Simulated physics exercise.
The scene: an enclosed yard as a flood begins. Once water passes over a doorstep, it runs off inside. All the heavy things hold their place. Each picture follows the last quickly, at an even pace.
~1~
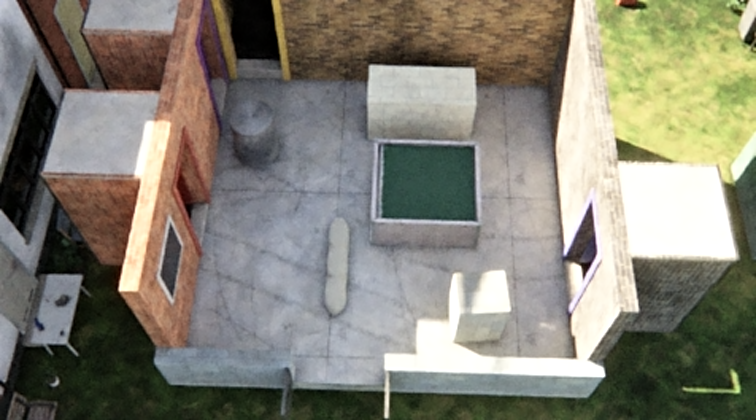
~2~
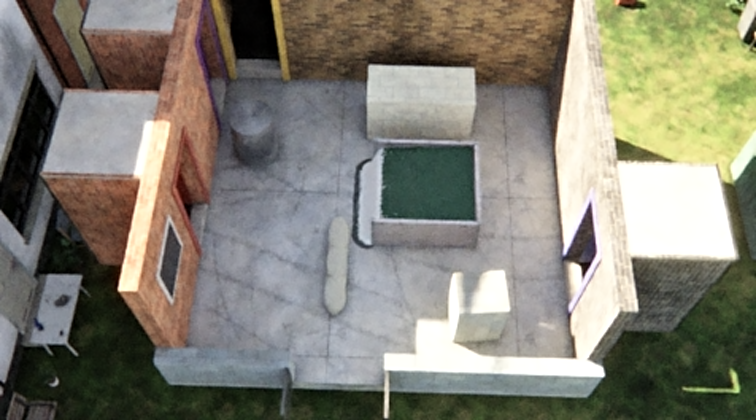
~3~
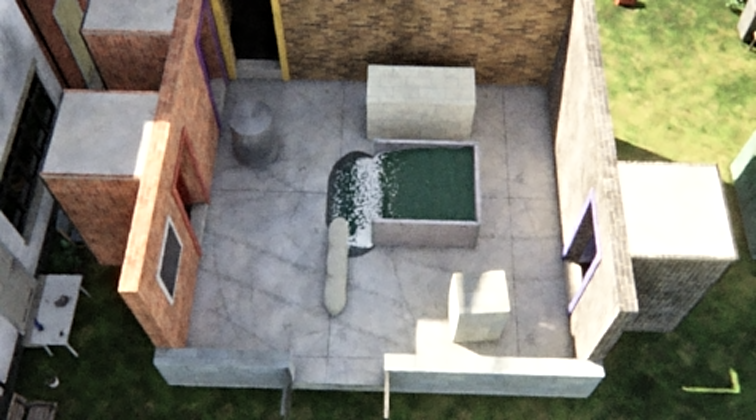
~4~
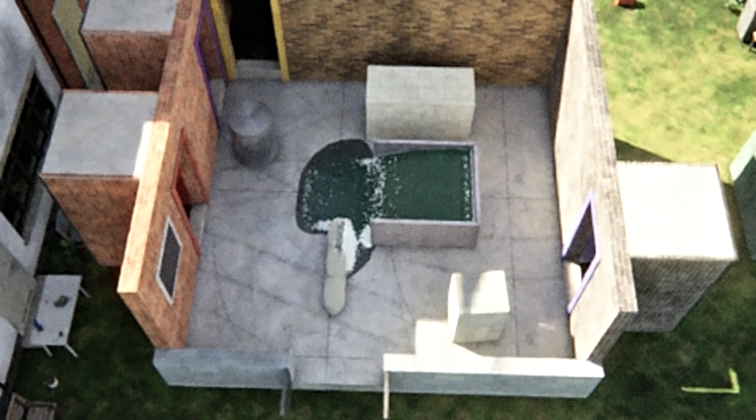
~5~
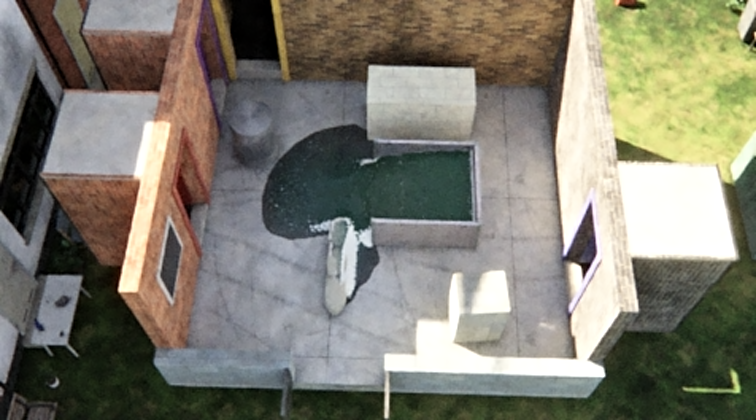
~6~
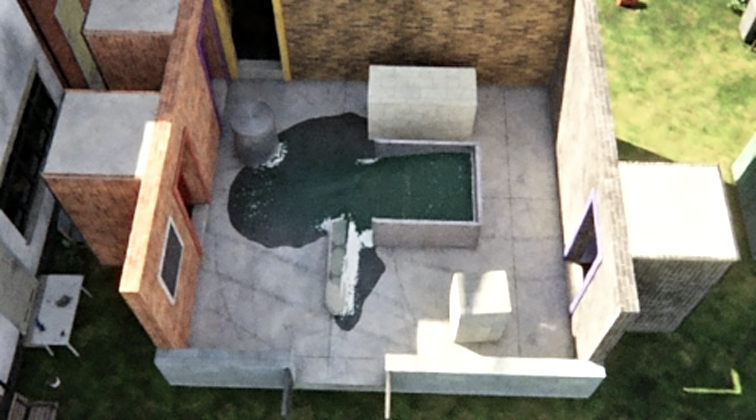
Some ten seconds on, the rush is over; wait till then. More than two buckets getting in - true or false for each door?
Yellow door: False; red door: True; blue door: False; purple door: False.
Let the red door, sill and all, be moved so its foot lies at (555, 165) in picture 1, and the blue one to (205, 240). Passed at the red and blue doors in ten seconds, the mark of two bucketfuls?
Door by door: Red door is spared, blue door is swamped.
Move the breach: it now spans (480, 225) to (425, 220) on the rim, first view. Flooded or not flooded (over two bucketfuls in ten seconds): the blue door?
The blue door door crosses the line.
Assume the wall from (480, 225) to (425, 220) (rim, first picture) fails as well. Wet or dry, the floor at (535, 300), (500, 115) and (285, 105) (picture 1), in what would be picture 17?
In turn: Awash, no water, no water.
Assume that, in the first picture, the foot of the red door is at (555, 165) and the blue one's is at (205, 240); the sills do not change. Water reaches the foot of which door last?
Go with the door marked red.
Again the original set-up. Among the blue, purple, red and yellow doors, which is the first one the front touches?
Result: The one in red is first.
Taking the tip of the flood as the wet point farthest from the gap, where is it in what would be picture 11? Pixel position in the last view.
I'd point to (228, 90).
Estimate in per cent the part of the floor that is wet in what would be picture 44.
Around 75 percent of it.
A moment on, water covers 40 % of the floor; the yellow door not reached, the red door over two buckets in, the blue door not reached, the purple door wet at the sill, nothing in.
Next, water covers 45 % of the floor; the yellow door wet at the sill, nothing in, the red door far over two buckets in, the blue door not reached, the purple door wet at the sill, nothing in.
Then, water covers 55 % of the floor; the yellow door under two buckets in, the red door far over two buckets in, the blue door not reached, the purple door wet at the sill, nothing in.
Later, water covers 75 % of the floor; the yellow door under two buckets in, the red door far over two buckets in, the blue door wet at the sill, nothing in, the purple door wet at the sill, nothing in.
In the end, water covers 95 % of the floor; the yellow door under two buckets in, the red door far over two buckets in, the blue door wet at the sill, nothing in, the purple door wet at the sill, nothing in.
